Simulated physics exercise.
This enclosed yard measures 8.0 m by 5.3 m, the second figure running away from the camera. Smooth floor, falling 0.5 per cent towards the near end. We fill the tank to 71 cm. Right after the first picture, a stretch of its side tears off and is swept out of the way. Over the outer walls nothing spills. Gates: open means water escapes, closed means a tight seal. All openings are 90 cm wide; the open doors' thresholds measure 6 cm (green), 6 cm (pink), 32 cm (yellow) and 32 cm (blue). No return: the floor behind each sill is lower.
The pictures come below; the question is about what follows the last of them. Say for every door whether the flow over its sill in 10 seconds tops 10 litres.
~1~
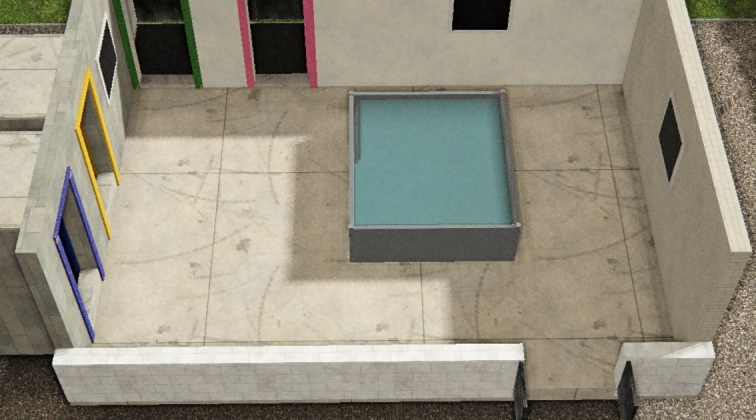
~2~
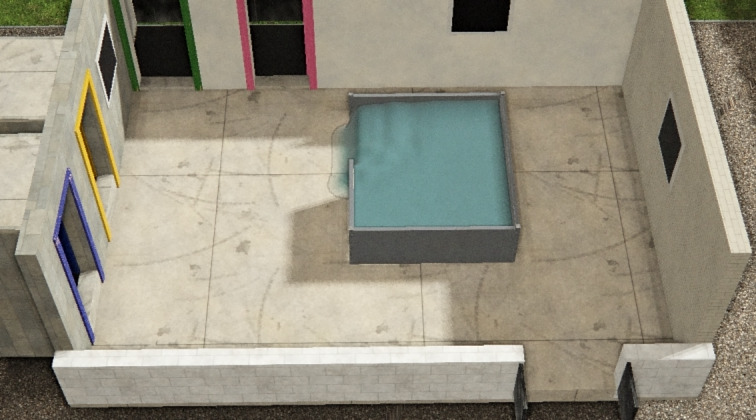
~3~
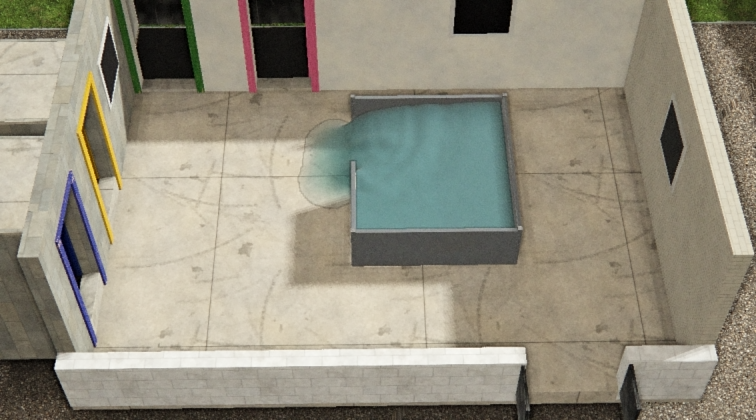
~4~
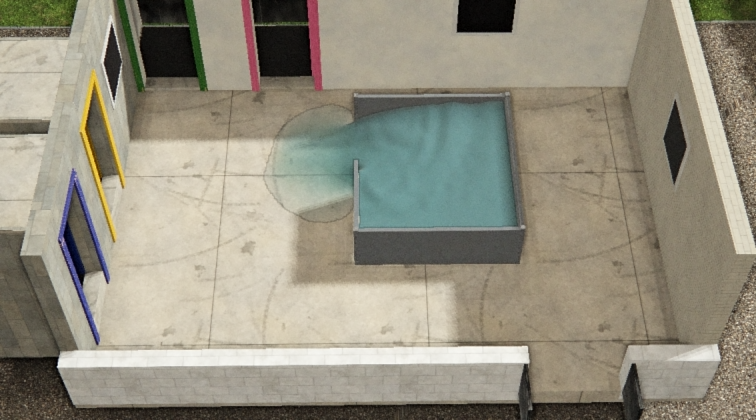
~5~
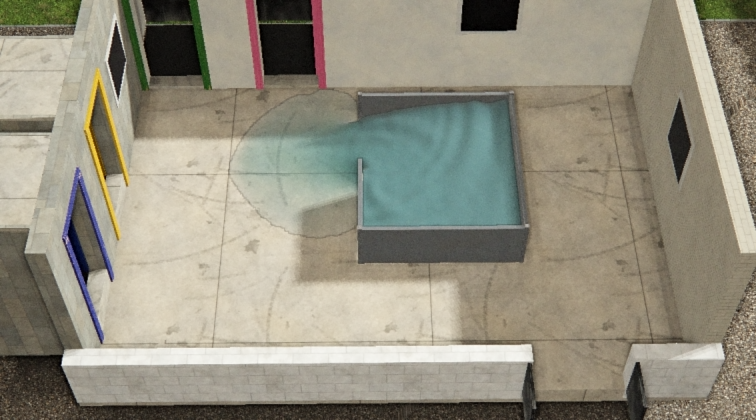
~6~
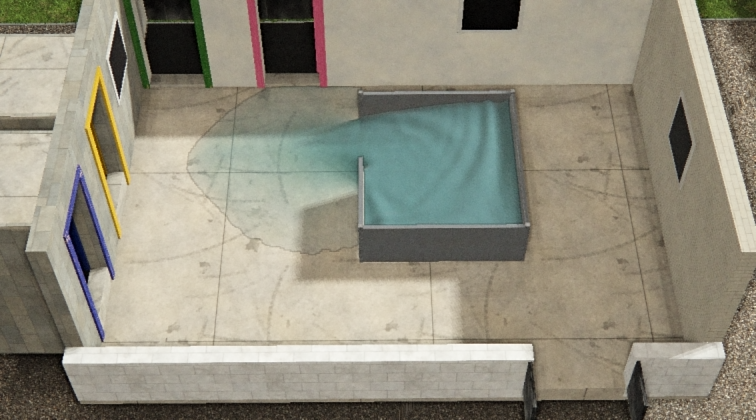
My prediction: The green door lets in more than the cap. The pink door lets in more than the cap. The yellow door lets in less than the cap. The blue door lets in less than the cap.
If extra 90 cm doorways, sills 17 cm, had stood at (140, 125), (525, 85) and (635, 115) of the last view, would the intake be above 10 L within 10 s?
So, in the order given, it's beyond the mark, then shy of the mark, then shy of the mark.
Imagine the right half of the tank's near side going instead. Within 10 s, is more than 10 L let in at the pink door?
Well, at pink it would be too little.
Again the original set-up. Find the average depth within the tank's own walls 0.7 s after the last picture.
52 cm.
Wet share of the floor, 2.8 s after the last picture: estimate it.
40 %.
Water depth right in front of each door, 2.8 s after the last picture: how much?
Depths in cm: Green 25, pink 12, yellow 22, blue 13.
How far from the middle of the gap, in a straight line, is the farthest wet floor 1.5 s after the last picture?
Some 5.0 metres from the gap.
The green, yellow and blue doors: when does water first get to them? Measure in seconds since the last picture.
Green = 0.4 s, yellow = 0.4 s, blue = 1.2 s.
Then, 0.7 s after the last picture water covers 30 % of the floor and is deepest (42 cm) near (355, 150); green door 11 cm at the sill, 0 L in, pink door 15 cm at the sill, 7 L in, yellow door 22 cm at the sill, 0 L in, blue door not reached.
Then, 1.5 s after the last picture water covers 35 % of the floor and is deepest (44 cm) near (144, 92); green door 24 cm at the sill, 48 L in, pink door 13 cm at the sill, 79 L in, yellow door 28 cm at the sill, 0 L in, blue door 12 cm at the sill, 0 L in.
Then, 2.8 s after the last picture water covers 40 % of the floor and is deepest (30 cm) near (97, 376); green door 25 cm at the sill, 222 L in, pink door 12 cm at the sill, 145 L in, yellow door 22 cm at the sill, 0 L in, blue door 13 cm at the sill, 0 L in.
Then, 5.3 s after the last picture water covers 65 % of the floor and is deepest (23 cm) near (97, 376); green door 18 cm at the sill, 384 L in, pink door 12 cm at the sill, 211 L in, yellow door 15 cm at the sill, 0 L in, blue door 18 cm at the sill, 0 L in.
Then, 9.3 s after the last picture water covers 90 % of the floor and is deepest (16 cm) near (689, 371); green door 10 cm at the sill, 488 L in, pink door 9 cm at the sill, 261 L in, yellow door 10 cm at the sill, 0 L in, blue door 13 cm at the sill, 0 L in.
